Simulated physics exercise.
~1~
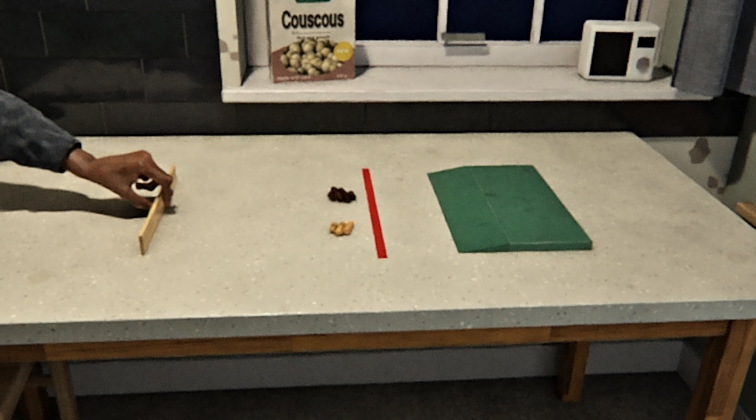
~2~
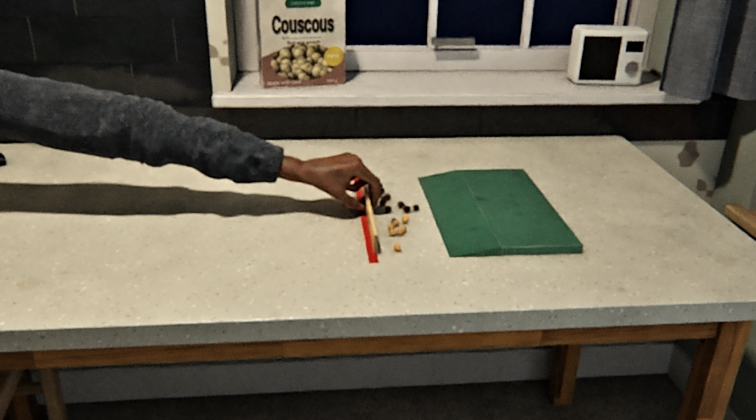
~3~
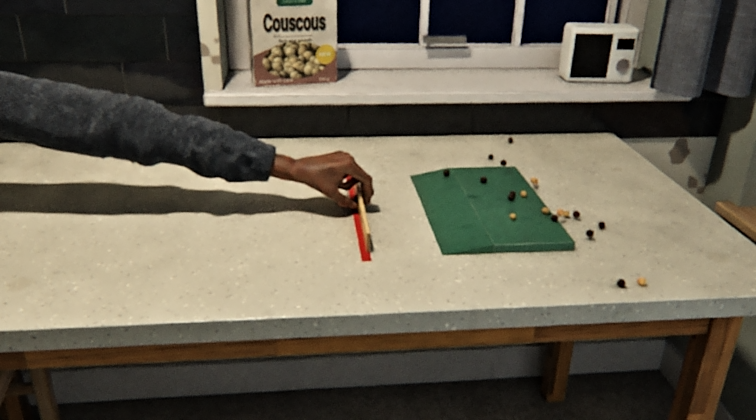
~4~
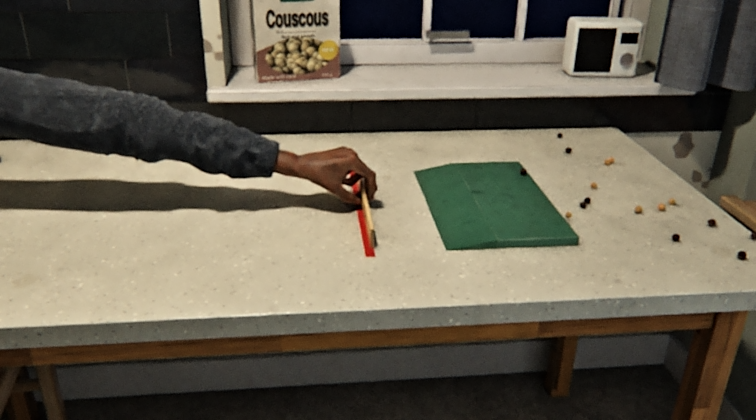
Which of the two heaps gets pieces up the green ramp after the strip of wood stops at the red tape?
Both heaps do, as pieces from the near tan heap and from the far dark heap make it up the ramp.
